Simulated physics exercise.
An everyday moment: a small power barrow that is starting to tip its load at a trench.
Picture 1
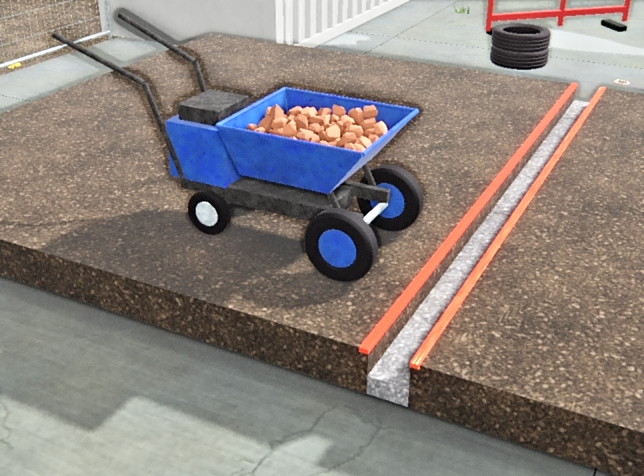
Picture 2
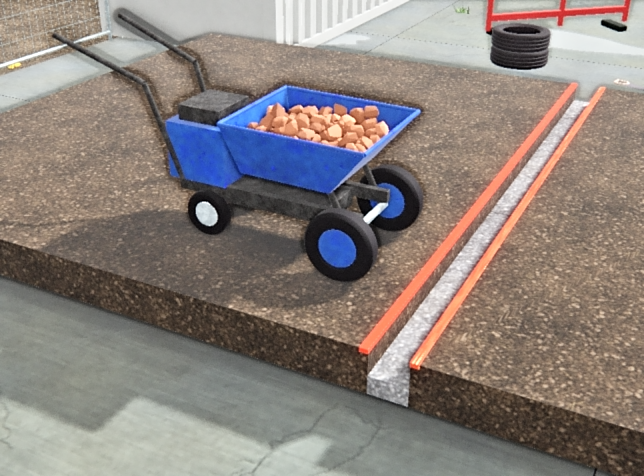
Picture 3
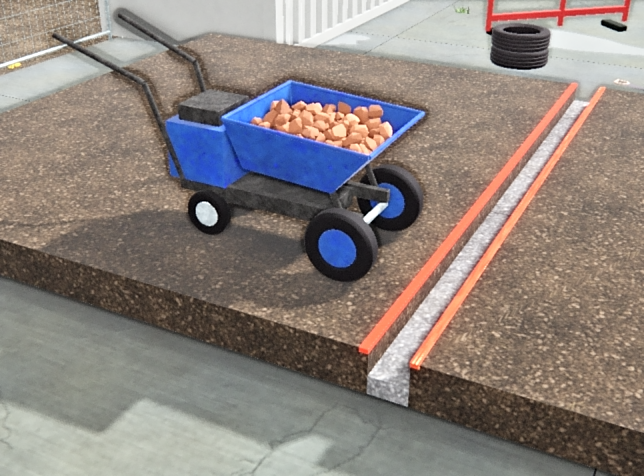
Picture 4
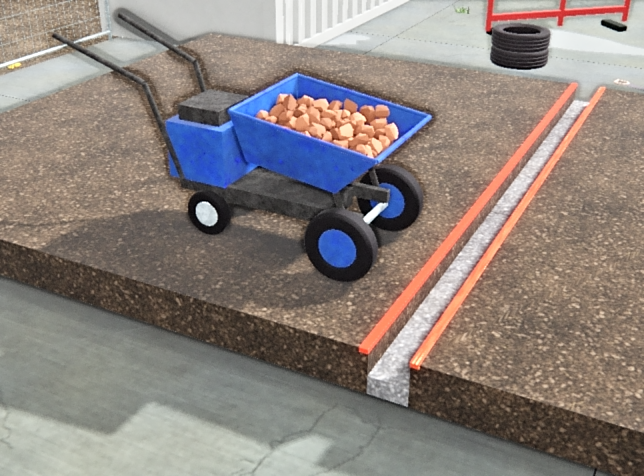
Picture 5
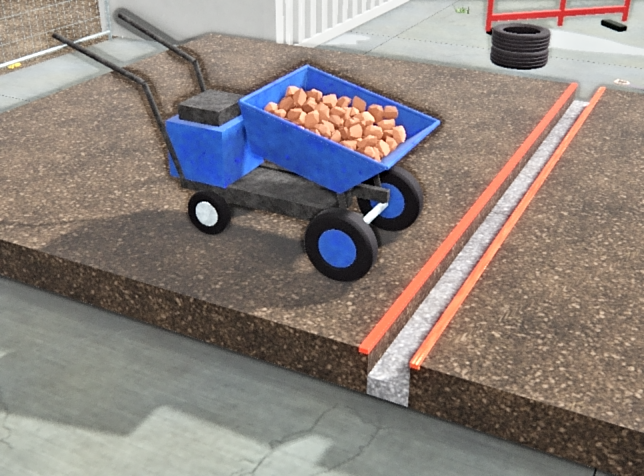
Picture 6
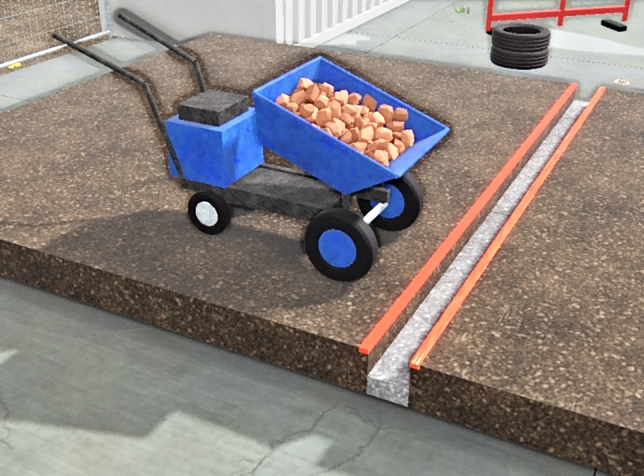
A blue power barrow with black handles and blue-hubbed front wheels stands on a raised slab of speckled brown ground, seen from above at an angle. Its skip holds reddish-brown rubble, facing a narrow, orange-edged trench at right, with dark tyres behind. The skip sits level at first, then its back rises and it tilts gradually rightward, while the wheels and camera stay still.
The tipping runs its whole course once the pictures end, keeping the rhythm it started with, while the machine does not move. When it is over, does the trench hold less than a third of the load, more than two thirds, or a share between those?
It holds less than a third.
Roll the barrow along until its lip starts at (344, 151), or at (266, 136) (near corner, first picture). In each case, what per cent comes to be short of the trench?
Try 1: 0 %. Try 2: 50 %.
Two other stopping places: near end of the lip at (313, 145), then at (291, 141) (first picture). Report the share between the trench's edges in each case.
60 % and 50 %.
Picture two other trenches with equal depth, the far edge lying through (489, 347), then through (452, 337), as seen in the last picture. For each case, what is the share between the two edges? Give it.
In order, some 80 and some 40 percent.
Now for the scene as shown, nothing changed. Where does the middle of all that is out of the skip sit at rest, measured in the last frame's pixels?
Close to (512, 283) in the last picture.
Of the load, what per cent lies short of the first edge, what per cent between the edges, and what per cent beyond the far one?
I get 0 % short, 10 % between and 80 % beyond.
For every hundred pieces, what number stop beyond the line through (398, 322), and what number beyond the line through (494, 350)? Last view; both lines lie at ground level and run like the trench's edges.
About 90 and 30 per cent.
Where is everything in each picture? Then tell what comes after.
The first frame shows lip of the skip at (362, 155), level; top of the load at (312, 130), lumps of rubble; first edge of the trench at (387, 319); far edge at (436, 332), the trench under half as wide as the skip, and about half as deep as wide.
The second frame shows lip of the skip at (364, 155), level; top of the load at (314, 129).
The third frame shows lip of the skip at (369, 158), tipped barely; top of the load at (318, 127).
The fourth frame shows lip of the skip at (377, 162), tipped a little; top of the load at (301, 115).
The fifth frame shows lip of the skip at (386, 168), tipped a little; top of the load at (310, 111).
The sixth frame shows lip of the skip at (397, 176), tipped clearly; top of the load at (317, 113); first edge of the trench at (387, 319); far edge at (436, 332).
Soon after the last picture, skip tipped steeply; all in the skip.
A little later, skip tipped right over; about two thirds in the skip; a stray few in or heaped over the trench; about a quarter beyond it; a small part falling.
Later still, skip tipped right over; a small part in the skip; a small part in or heaped over the trench; most beyond it; a stray few falling.
By the end, skip tipped right over; a small part in the skip; a small part in or heaped over the trench; most beyond it.
